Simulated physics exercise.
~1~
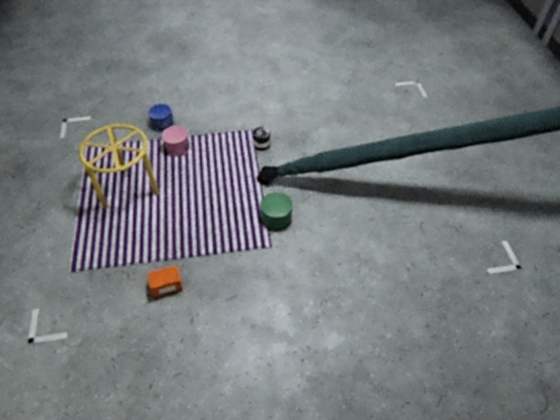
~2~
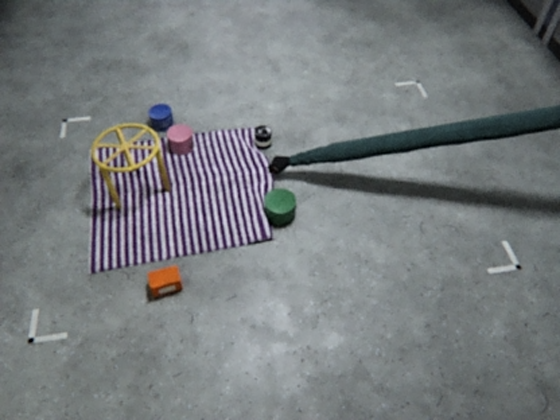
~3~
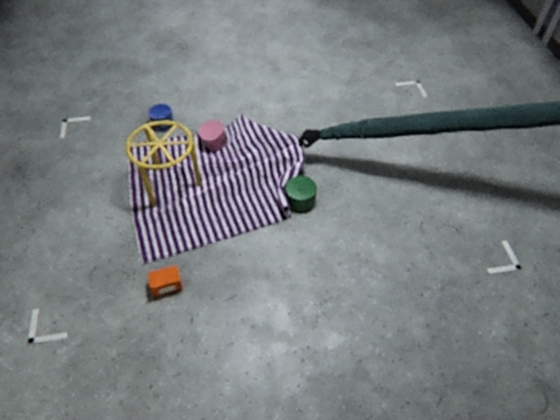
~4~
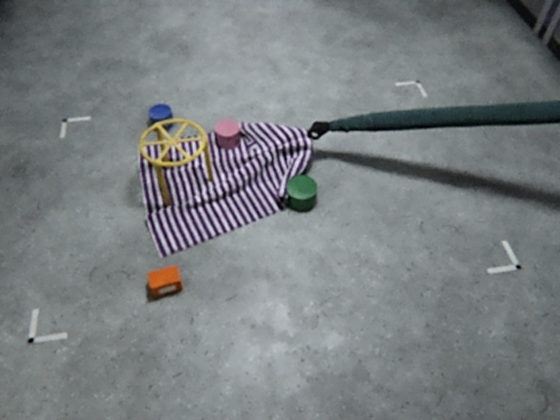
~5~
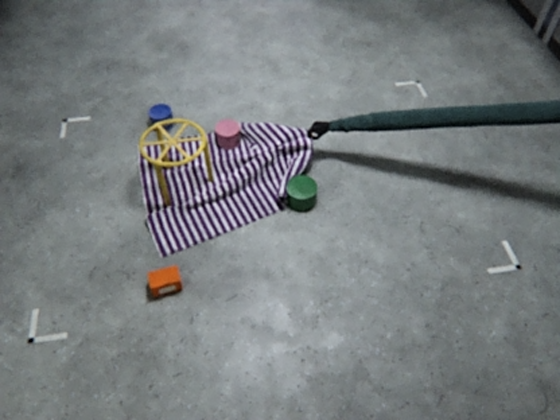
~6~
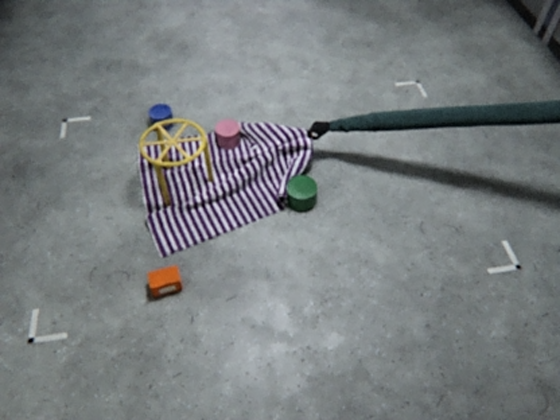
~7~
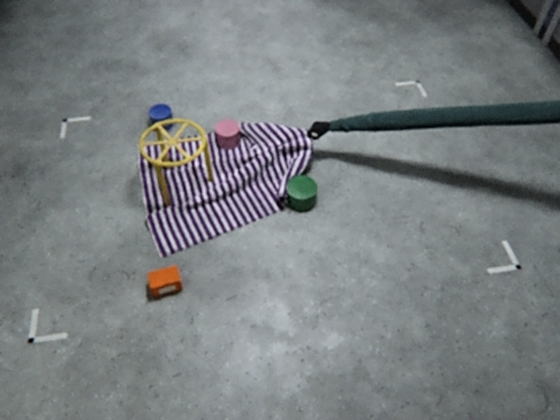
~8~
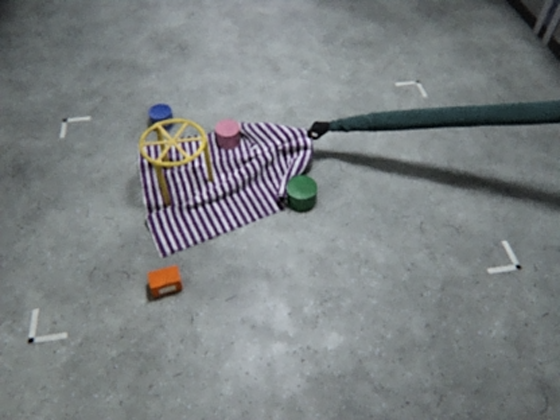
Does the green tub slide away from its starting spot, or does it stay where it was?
The green tub slides a short way to the right and slightly up, then comes to rest by the right side of the rumpled rug.
In this clip, a long dark arm pulls a striped rug to the right across a grey floor, carrying a yellow stool and pink bin along and shifting a green tub slightly, before everything rests with the rug wrinkled and the blue bucket and orange box unmoved.
